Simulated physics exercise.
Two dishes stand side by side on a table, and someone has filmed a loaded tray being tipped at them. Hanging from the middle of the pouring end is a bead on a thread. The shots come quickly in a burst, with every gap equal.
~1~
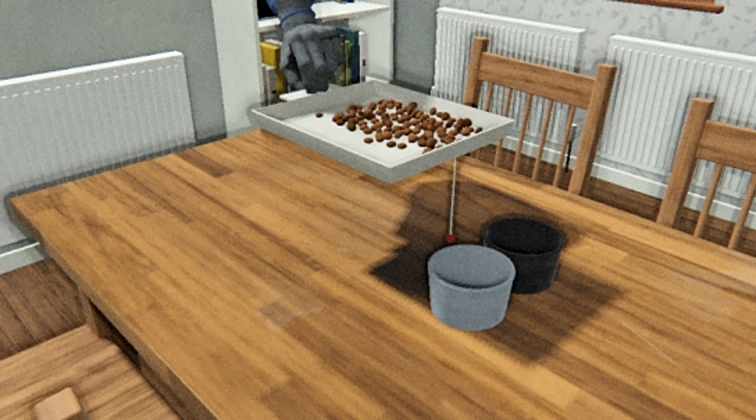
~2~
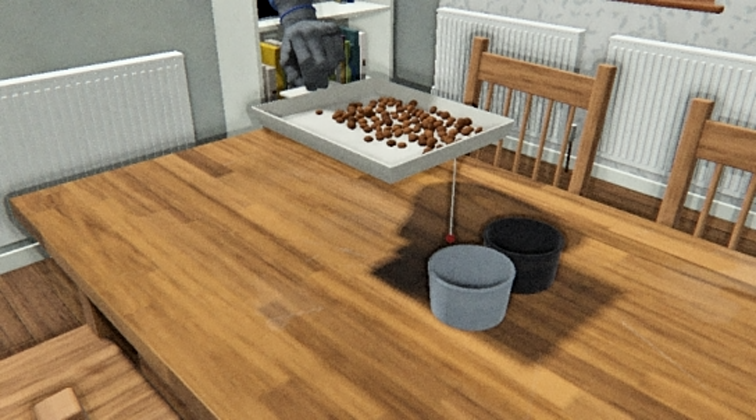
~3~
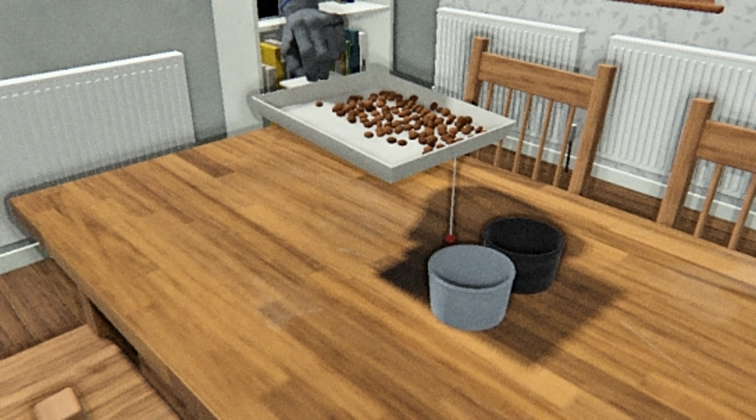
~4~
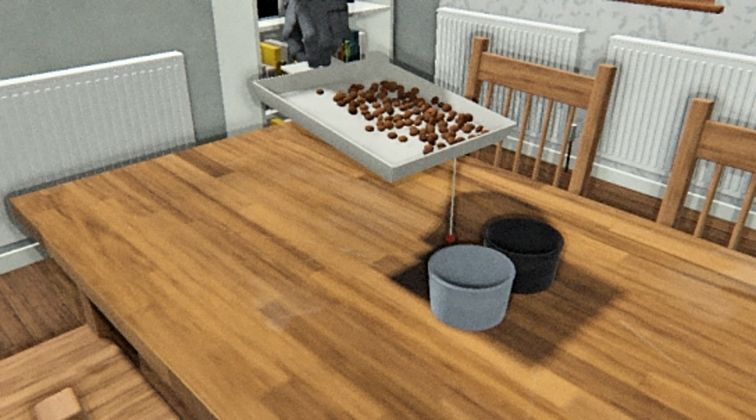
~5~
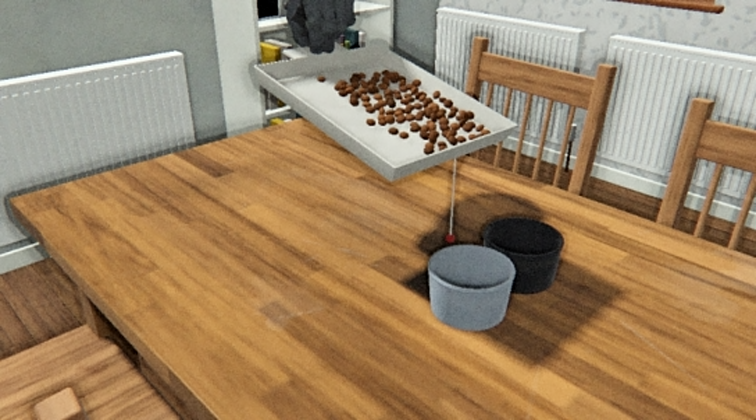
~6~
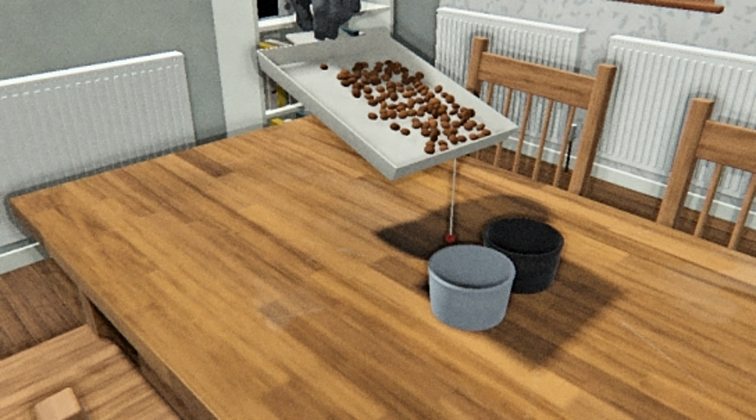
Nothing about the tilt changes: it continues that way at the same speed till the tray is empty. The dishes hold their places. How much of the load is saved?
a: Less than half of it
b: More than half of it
(b) More than half of it.
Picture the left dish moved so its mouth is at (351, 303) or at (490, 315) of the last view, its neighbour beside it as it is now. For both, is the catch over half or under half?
Together the dishes get less than a half first, then less than a half.
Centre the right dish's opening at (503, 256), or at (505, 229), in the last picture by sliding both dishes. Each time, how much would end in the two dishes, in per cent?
The first try yields 70% and the second yields 70%.
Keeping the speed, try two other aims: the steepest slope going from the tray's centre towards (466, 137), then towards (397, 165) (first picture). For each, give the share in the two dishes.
I'd say some 40 in a hundred at first, then 0 in a hundred.
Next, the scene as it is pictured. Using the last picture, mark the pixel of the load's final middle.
Centre at rest, last view: Approx. (516, 276).
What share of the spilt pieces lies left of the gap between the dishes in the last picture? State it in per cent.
Around 50 percent of the pieces.
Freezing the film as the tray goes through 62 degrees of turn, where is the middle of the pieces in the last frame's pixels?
Near the pixel (479, 132).
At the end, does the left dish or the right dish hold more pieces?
I'd say more ends in the right-side one.
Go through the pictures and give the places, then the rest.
The first frame shows corners of the pouring end (391, 164) and (507, 120), level; middle of the load (407, 125), bits of dog kibble; left dish (503, 301); right dish (554, 266); bead on its thread (450, 238).
The second frame shows corners of the pouring end (391, 164) and (507, 120), level; middle of the load (407, 123).
The third frame shows corners of the pouring end (392, 163) and (508, 121), tipped barely, lowest at the right corner; middle of the load (408, 119).
The fourth frame shows corners of the pouring end (393, 163) and (509, 122), tipped a little, lowest at the right corner; middle of the load (409, 113).
The fifth frame shows corners of the pouring end (395, 163) and (510, 123), tipped a little, lowest at the right corner; middle of the load (410, 107).
The sixth frame shows corners of the pouring end (397, 163) and (511, 125), tipped clearly, lowest at the right corner; middle of the load (412, 102); left dish (503, 301); right dish (554, 266).
Just after the last frame, tray tipped steeply; every one on the tray.
A moment on, tray tipped right over; roughly half on the tray; about a tenth in the left dish; roughly a quarter in the right dish; just a few outside both; roughly a quarter in the air.
Further on, tray tipped past a quarter turn; roughly a third in the left dish; roughly two thirds in the right dish; about a tenth outside both.
When it is over, tray tipped past a quarter turn; roughly a third in the left dish; roughly two thirds in the right dish; about a tenth outside both.
